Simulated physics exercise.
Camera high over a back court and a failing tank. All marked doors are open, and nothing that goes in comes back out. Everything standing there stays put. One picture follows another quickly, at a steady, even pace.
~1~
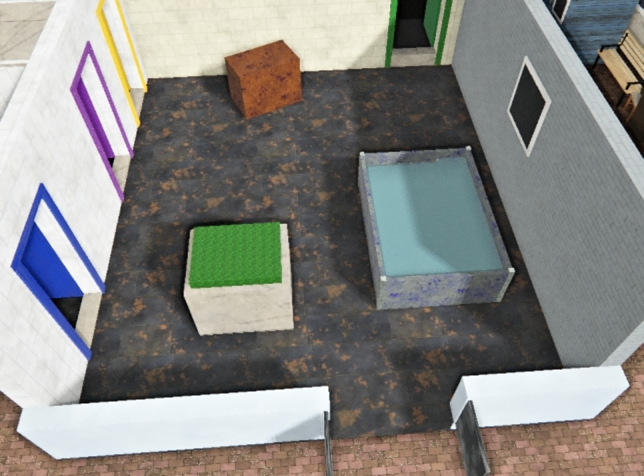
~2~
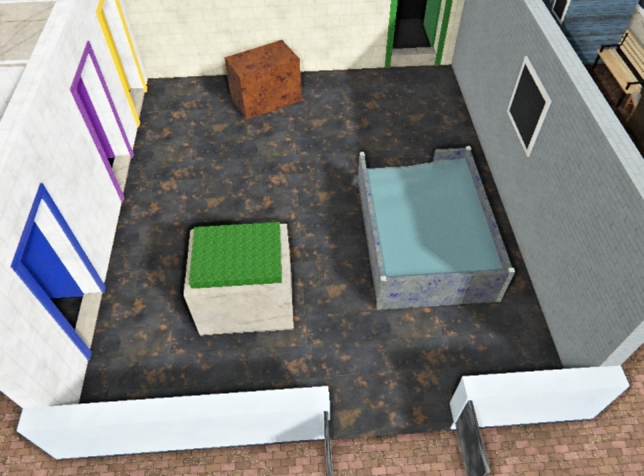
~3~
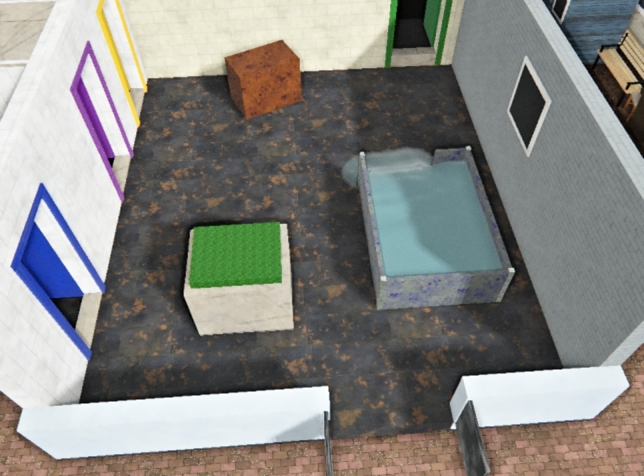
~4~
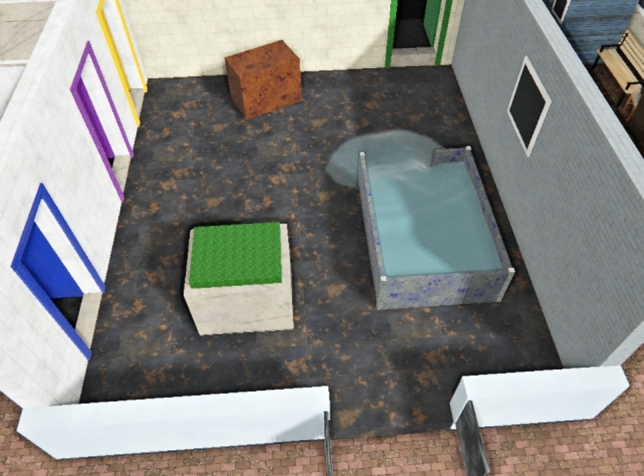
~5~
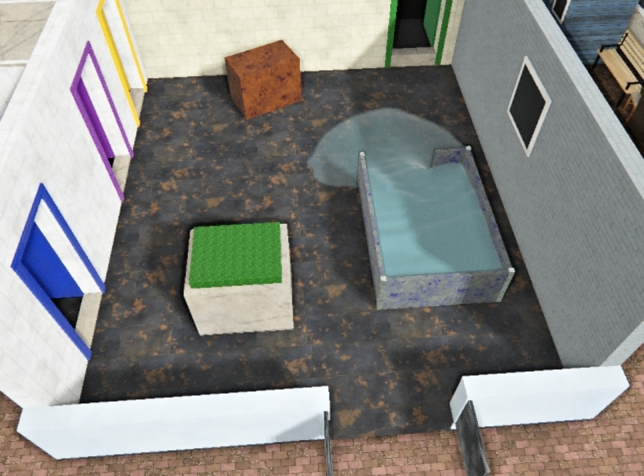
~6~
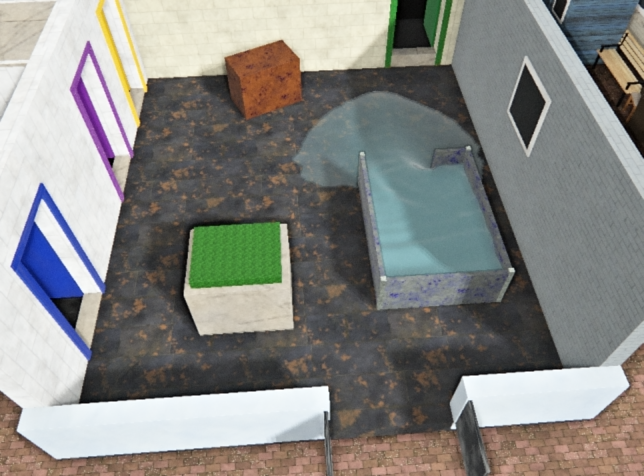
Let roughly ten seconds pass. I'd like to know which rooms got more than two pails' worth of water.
The blue door never tops two buckets; the green door never tops two buckets; the purple door never tops two buckets; the yellow door never tops two buckets.
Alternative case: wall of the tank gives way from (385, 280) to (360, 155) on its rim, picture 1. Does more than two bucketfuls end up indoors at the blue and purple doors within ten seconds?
The blue door tops the limit and the purple door tops the limit.
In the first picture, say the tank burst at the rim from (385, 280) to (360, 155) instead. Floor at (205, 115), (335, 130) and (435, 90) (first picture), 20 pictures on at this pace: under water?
The first point is soaked, the second spared, the third spared.
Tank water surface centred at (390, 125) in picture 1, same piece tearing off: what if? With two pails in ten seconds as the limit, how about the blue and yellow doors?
Door by door, the blue door remains beneath it, and the yellow door crosses the threshold.
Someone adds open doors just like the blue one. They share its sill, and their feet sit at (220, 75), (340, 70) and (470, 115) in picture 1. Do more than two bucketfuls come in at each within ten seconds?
In turn: Takes less, lets more in, passes that mark.
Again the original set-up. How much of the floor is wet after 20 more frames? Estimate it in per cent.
About 45 in a hundred.
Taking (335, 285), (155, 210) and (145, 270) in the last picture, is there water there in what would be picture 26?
In that order the points end up high and dry, high and dry and high and dry.
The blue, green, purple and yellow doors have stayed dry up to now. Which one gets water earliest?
Result: The green door is first.
A moment on, water covers 25 % of the floor; the blue door not reached, the green door wet at the sill, nothing in, the purple door not reached, the yellow door not reached.
Next, water covers 30 % of the floor; the blue door not reached, the green door wet at the sill, nothing in, the purple door not reached, the yellow door not reached.
Then, water covers 45 % of the floor; the blue door not reached, the green door under two buckets in, the purple door wet at the sill, nothing in, the yellow door wet at the sill, nothing in.
Later, water covers 65 % of the floor; the blue door wet at the sill, nothing in, the green door under two buckets in, the purple door wet at the sill, nothing in, the yellow door under two buckets in.
In the end, water covers 95 % of the floor; the blue door under two buckets in, the green door under two buckets in, the purple door wet at the sill, nothing in, the yellow door under two buckets in.
